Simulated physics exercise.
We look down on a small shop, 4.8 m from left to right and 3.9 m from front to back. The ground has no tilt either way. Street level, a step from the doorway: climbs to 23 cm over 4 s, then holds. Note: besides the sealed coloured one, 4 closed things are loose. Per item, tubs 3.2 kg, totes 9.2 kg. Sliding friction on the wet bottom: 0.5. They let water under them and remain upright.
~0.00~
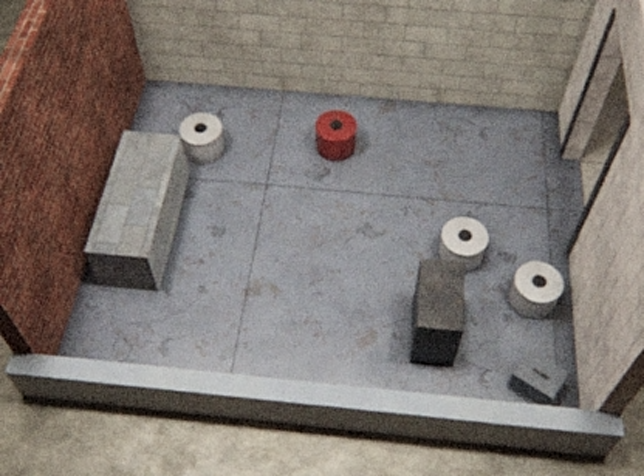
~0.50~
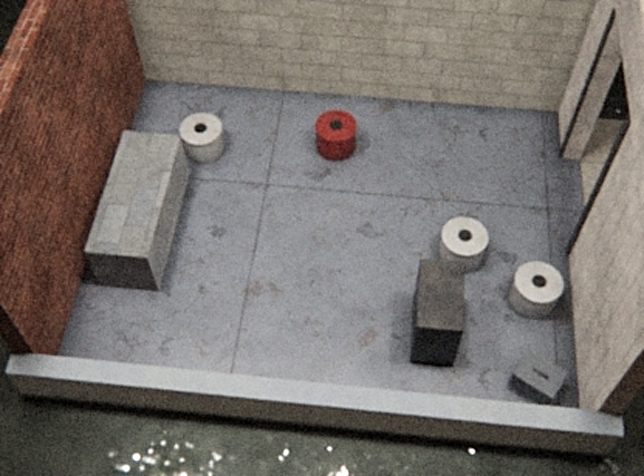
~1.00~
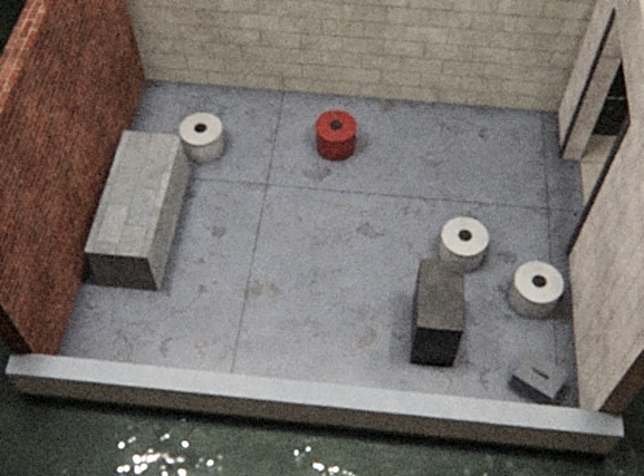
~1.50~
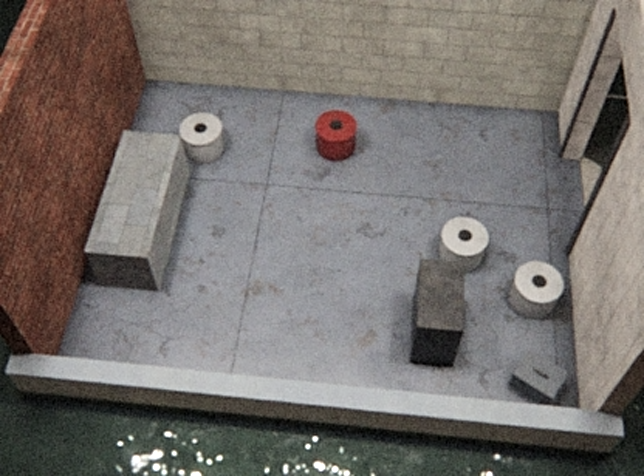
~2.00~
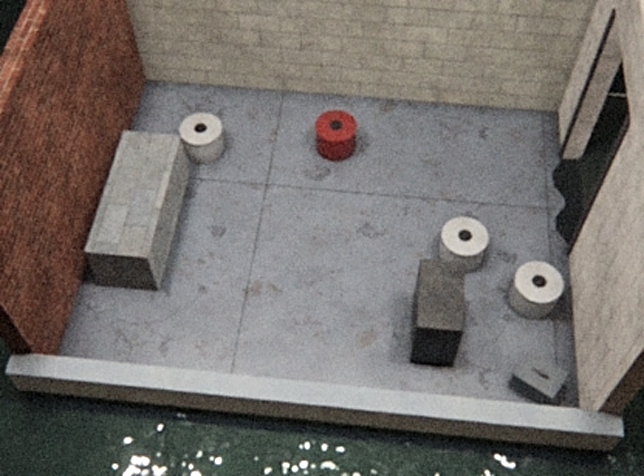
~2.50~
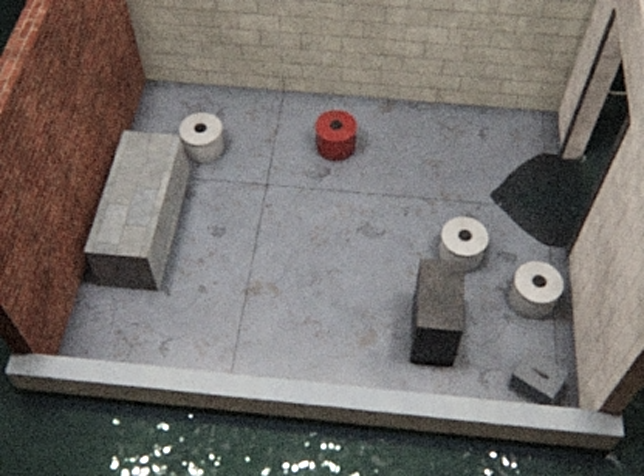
Dark water rising outside a small brick-walled room, then spreading in through the right doorway while the red and white tubs stay still.
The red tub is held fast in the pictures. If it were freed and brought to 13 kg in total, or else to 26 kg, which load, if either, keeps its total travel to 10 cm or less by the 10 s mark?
Only 26 kg suffices.
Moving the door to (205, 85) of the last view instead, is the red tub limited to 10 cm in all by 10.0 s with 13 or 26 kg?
There even the lighter works.
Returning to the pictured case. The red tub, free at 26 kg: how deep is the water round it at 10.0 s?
Around 9 cm.
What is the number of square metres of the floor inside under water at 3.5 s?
Wet area: Approx. 3.0 m2.
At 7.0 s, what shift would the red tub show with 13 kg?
Shift: Roughly 50 cm.
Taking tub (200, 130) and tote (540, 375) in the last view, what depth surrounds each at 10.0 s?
I'd put it at 12 cm and 2 cm respectively.
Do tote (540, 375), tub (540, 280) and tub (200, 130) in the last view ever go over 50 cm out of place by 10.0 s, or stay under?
First below the mark, second below the mark, third above the mark.
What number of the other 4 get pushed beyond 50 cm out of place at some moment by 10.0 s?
Answer: 2.
After 3.5 s the red tub would be 0 cm from its start with 13 kg and 0 cm from its start with 26 kg; 0 cm of water round it then.
After 4.5 s the red tub would be 0 cm from its start with 13 kg and 0 cm from its start with 26 kg; 4 cm of water round it then.
After 7.0 s the red tub would be 51 cm from its start with 13 kg and 0 cm from its start with 26 kg; 6 cm of water round it then.
After 10.0 s the red tub would be 137 cm from its start with 13 kg and 0 cm from its start with 26 kg; 9 cm of water round it then.
